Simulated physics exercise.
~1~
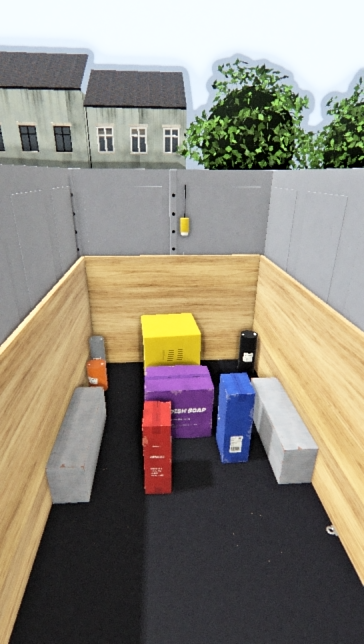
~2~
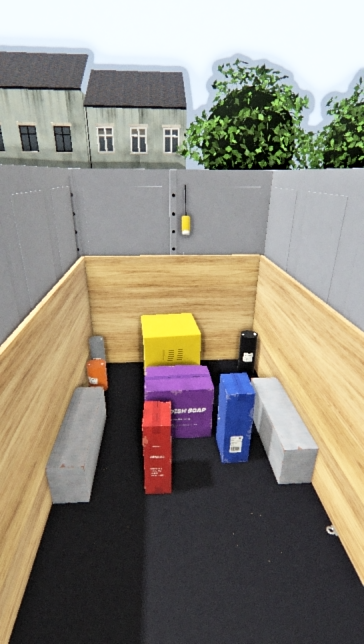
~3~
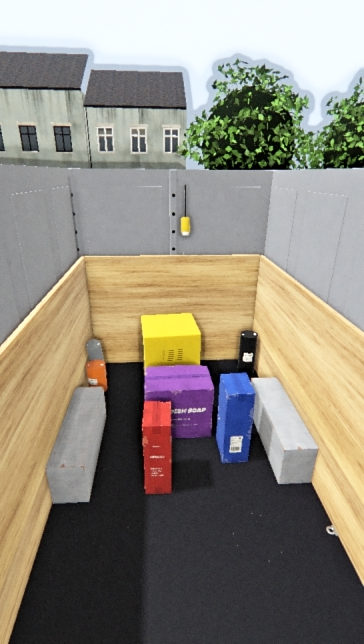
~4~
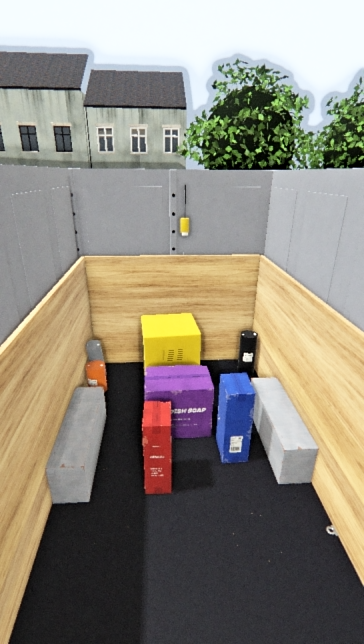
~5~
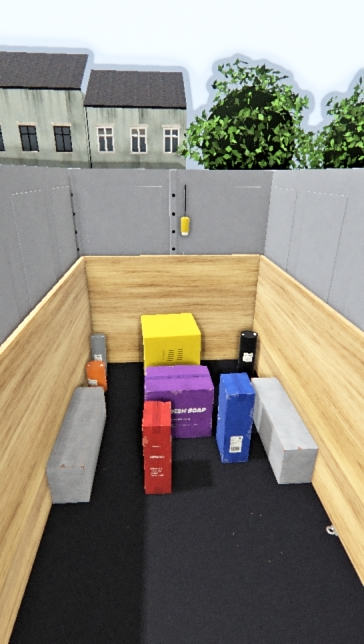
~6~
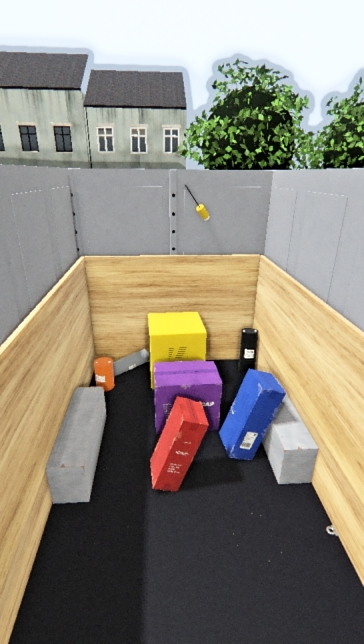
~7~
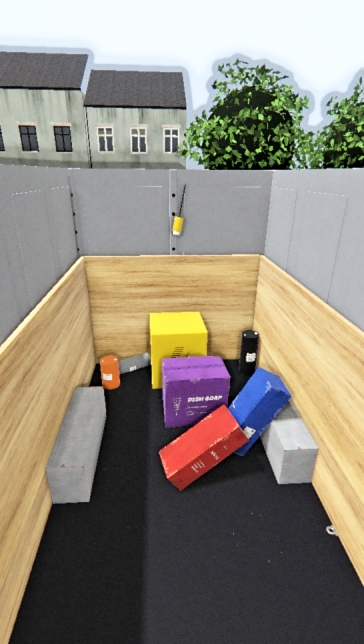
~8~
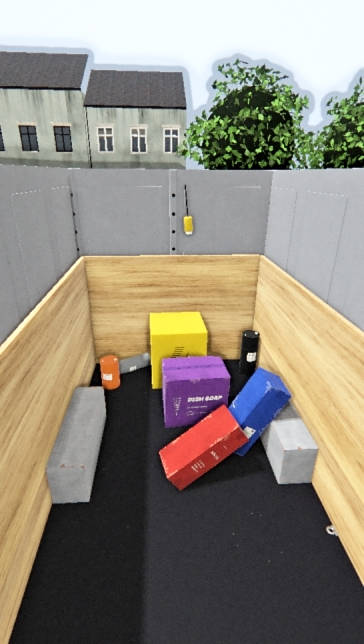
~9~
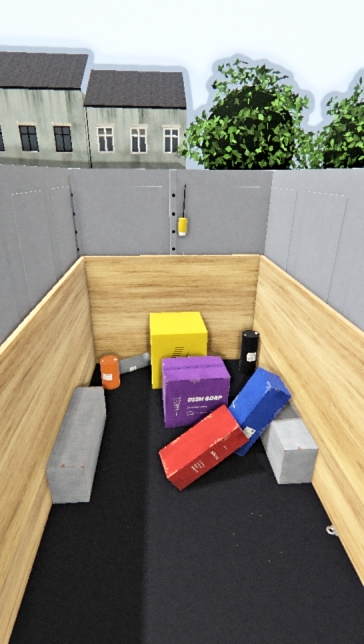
A yellow box stood behind a purple one in a wood-sided load bay, barely moving at first, until the load lurched right, the grey canister fell over, and the red box toppled against the blue one, which was left leaning as everything settled.
